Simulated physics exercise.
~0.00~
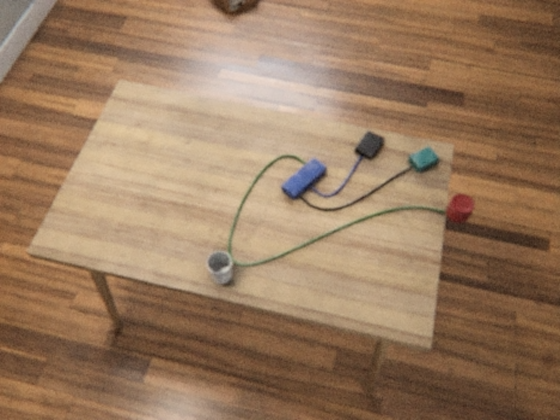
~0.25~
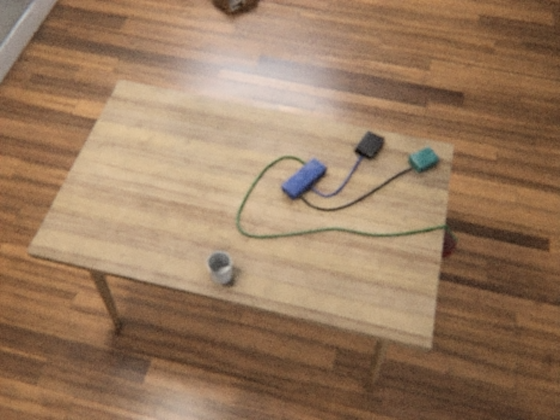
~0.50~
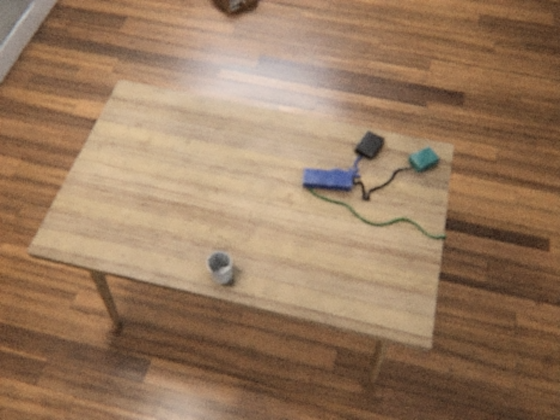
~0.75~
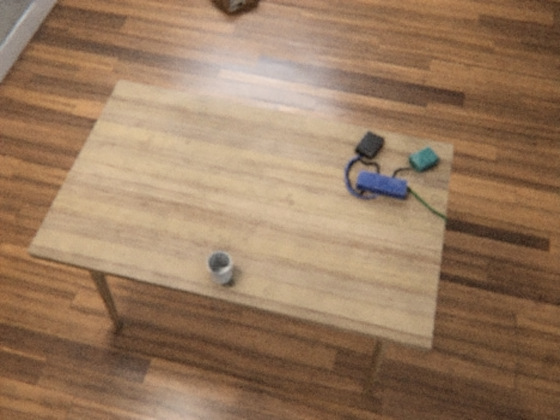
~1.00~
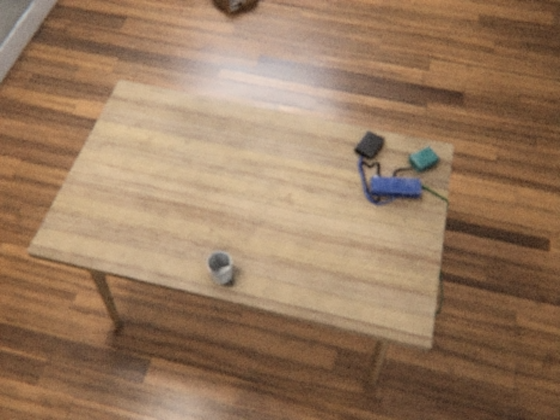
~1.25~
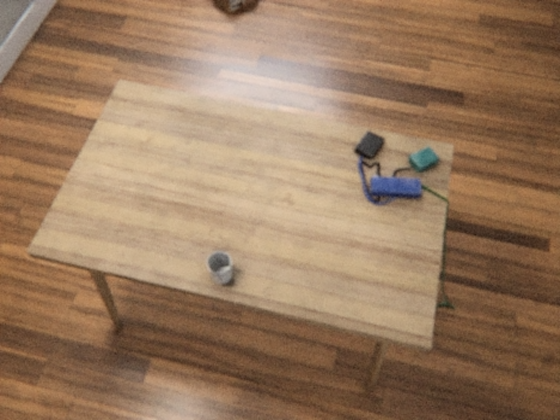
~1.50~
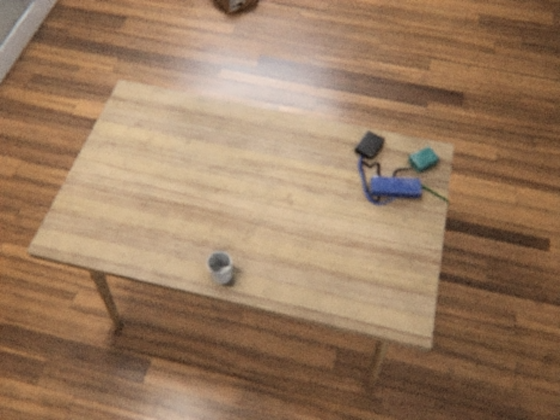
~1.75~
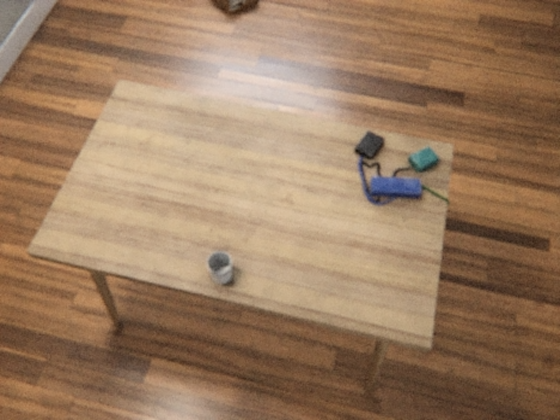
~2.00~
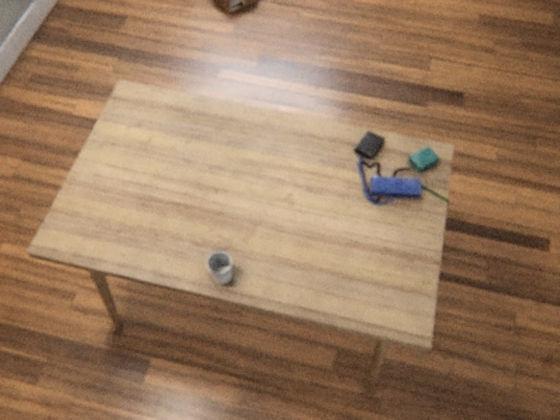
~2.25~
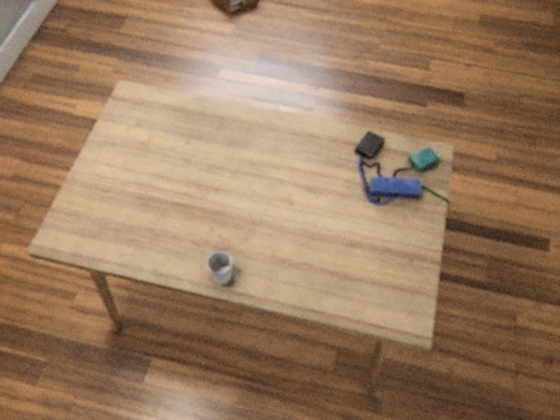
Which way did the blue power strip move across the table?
The blue power strip slid to the right, ending up near the right edge of the table.
On a wooden table, a red speaker dropped off the right edge, its green cable dragging the blue power strip to the right, close to that edge, where it stopped while the white mug, black phone and teal reader stayed put.
